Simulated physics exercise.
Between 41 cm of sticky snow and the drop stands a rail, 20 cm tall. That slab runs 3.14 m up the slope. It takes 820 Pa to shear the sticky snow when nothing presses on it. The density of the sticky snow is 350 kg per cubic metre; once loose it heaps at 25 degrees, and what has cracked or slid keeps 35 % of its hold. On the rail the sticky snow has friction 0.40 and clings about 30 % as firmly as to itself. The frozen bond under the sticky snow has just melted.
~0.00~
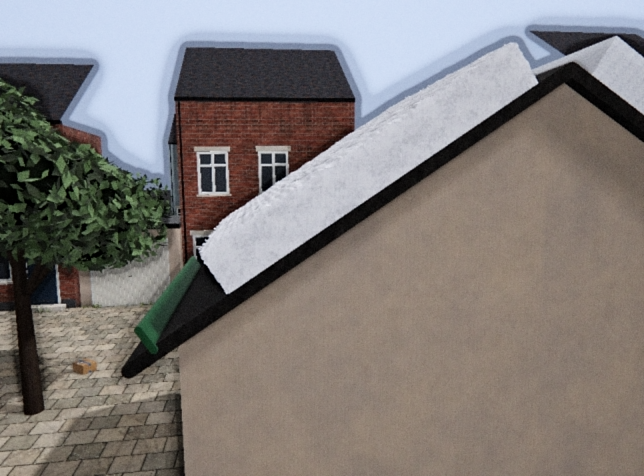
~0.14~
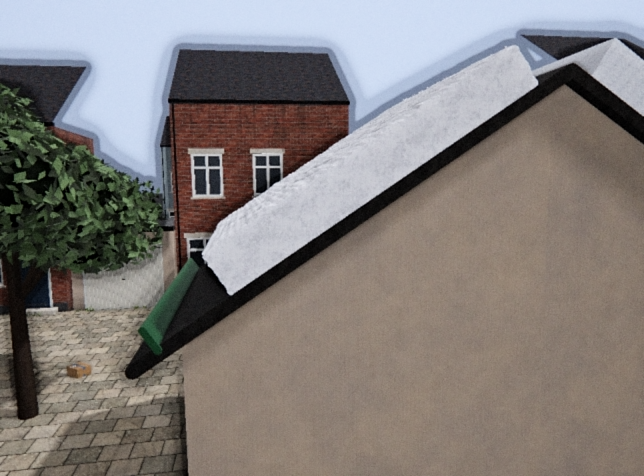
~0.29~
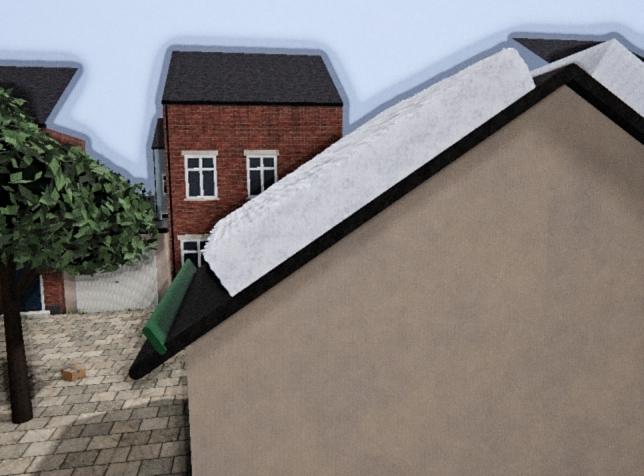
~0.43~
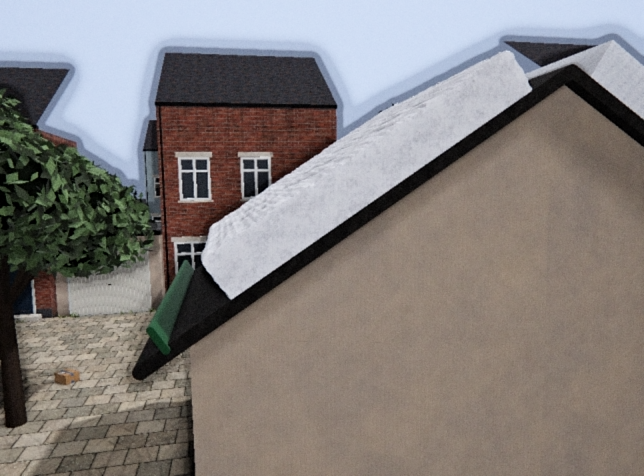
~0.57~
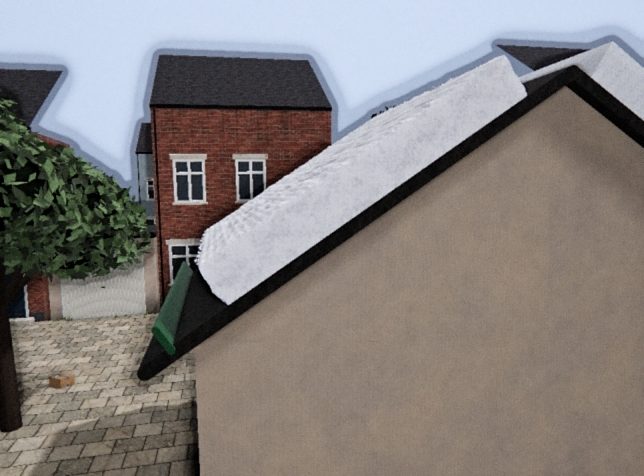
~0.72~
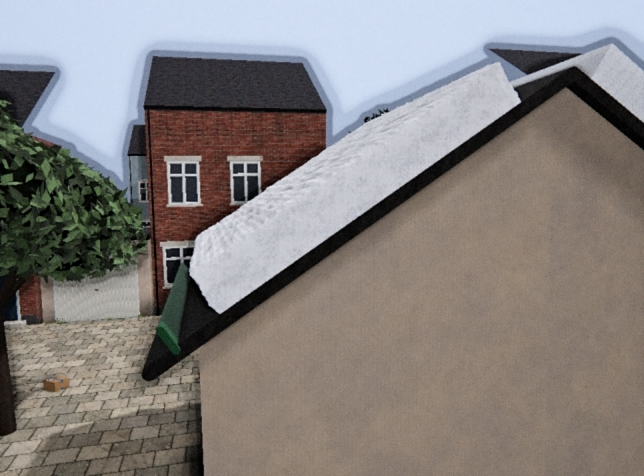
At the start, a thick white slab of snow lies on the left slope of a dark roof above a tan wall, near a green rail at the eave. The slab barely shifts, then slides gradually faster down and left toward the rail, while the view drifts slightly.
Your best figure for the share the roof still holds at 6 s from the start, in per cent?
About 79 %.
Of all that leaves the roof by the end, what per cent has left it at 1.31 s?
About 0 %.
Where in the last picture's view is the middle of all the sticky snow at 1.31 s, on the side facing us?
Around (302, 224).
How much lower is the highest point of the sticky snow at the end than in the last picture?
Roughly 0.6 m.
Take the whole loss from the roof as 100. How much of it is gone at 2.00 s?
About 60 %.
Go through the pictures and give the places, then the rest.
Leading edge of the sticky snow at (201, 259), in the first picture.
Leading edge of the sticky snow at (204, 260), its middle shifted 1.1 cm, in the second picture.
Leading edge of the sticky snow at (205, 261), its middle shifted 4.2 cm, in the third picture.
Leading edge of the sticky snow at (204, 264), its middle shifted 9.7 cm, in the fourth picture.
Leading edge of the sticky snow at (200, 271), its middle shifted 18 cm, in the fifth picture.
Leading edge of the sticky snow at (192, 278), its middle shifted 29 cm, in the sixth picture.
After 1.31 s, 99 % of the snow is on the roof.
After 2.00 s, 87 % of the snow is on the roof.
After 2.70 s, 83 % of the snow is on the roof.
After 3.40 s, 79 % of the snow is on the roof.
After 6.00 s, at the end, 79 % of the snow is on the roof.
